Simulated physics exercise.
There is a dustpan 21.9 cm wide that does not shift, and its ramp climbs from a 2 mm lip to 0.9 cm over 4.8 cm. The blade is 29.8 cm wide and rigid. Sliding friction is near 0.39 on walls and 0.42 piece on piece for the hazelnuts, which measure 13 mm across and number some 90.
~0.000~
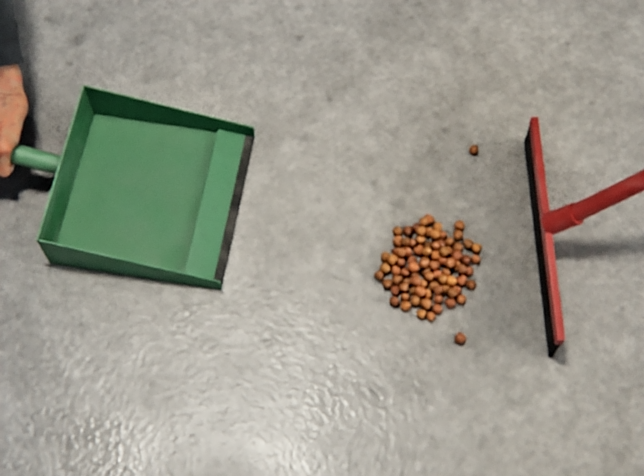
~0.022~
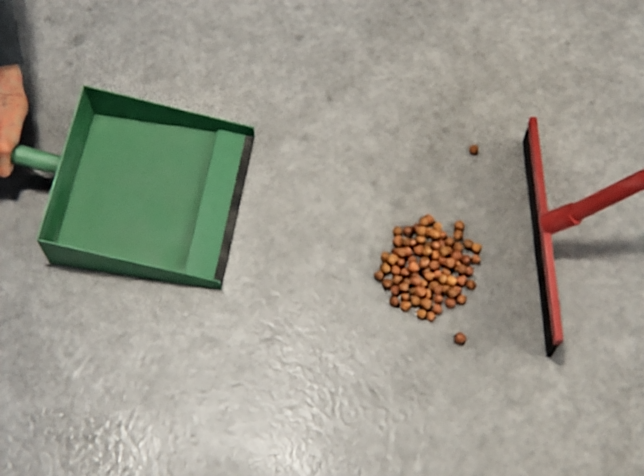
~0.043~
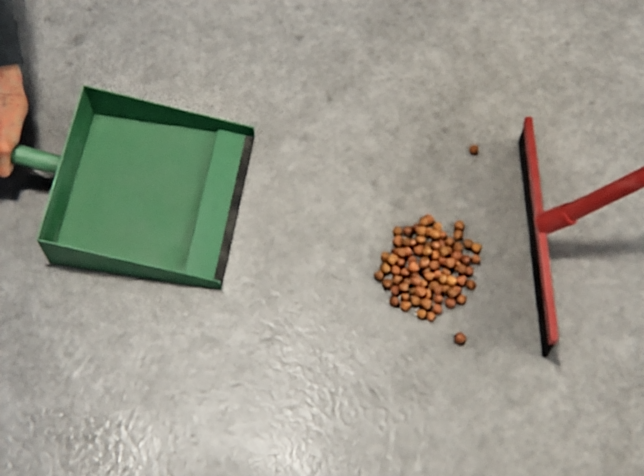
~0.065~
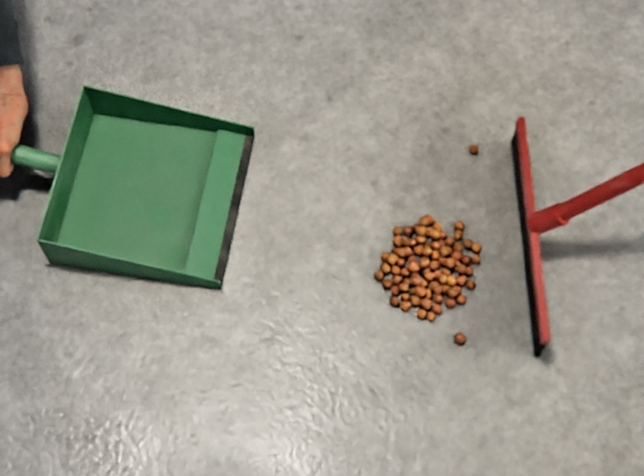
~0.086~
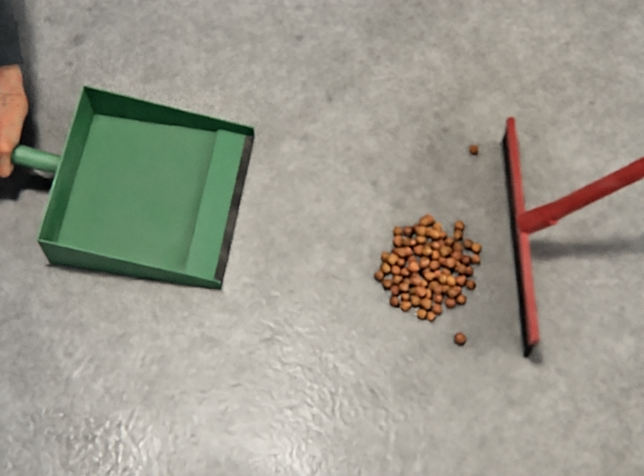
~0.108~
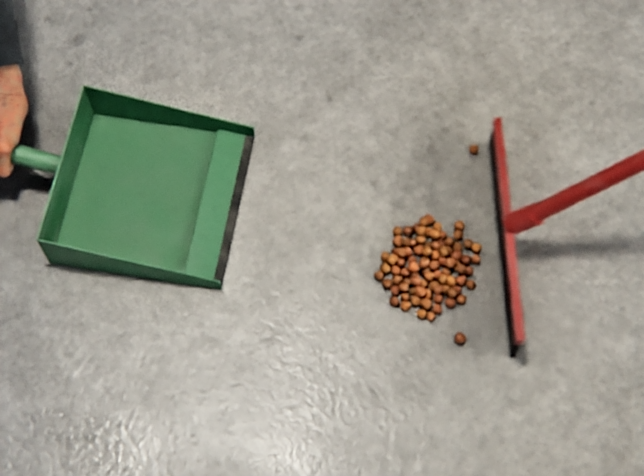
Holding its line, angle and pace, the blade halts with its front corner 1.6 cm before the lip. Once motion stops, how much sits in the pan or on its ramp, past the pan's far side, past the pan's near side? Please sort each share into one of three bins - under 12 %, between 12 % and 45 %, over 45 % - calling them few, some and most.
Pan: Some. Far side: Few. Near side: Some.
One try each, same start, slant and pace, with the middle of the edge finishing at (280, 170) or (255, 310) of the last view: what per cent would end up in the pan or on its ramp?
The two tries give roughly 25 and 15 %.
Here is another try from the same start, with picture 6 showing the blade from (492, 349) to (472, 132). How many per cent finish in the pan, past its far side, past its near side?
Pan 30; far 0; near 50.
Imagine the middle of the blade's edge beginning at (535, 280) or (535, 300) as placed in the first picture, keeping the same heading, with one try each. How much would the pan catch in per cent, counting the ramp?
Around 25 percent, then around 30 percent.
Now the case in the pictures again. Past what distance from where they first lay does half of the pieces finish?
Median shift: Approx. 28 cm.
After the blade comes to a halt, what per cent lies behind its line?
0 %.
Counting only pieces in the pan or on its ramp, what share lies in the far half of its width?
Around 20 in a hundred.
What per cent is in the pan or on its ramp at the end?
Some 25 %.
After 0.30 s, middle of the blade 18 cm from the lip; 0 % over the lip, far side 0 %, near side 20 %.
After 0.42 s, middle of the blade 9 cm from the lip; 0 % over the lip, far side 0 %, near side 35 %.
After 0.68 s, middle of the blade 4 cm from the lip; 30 % over the lip, far side 0 %, near side 40 %.
At rest (1.6 s), pan 25 %, far side 0 %, near side 40 %, in front of the lip or behind the blade 35 %.
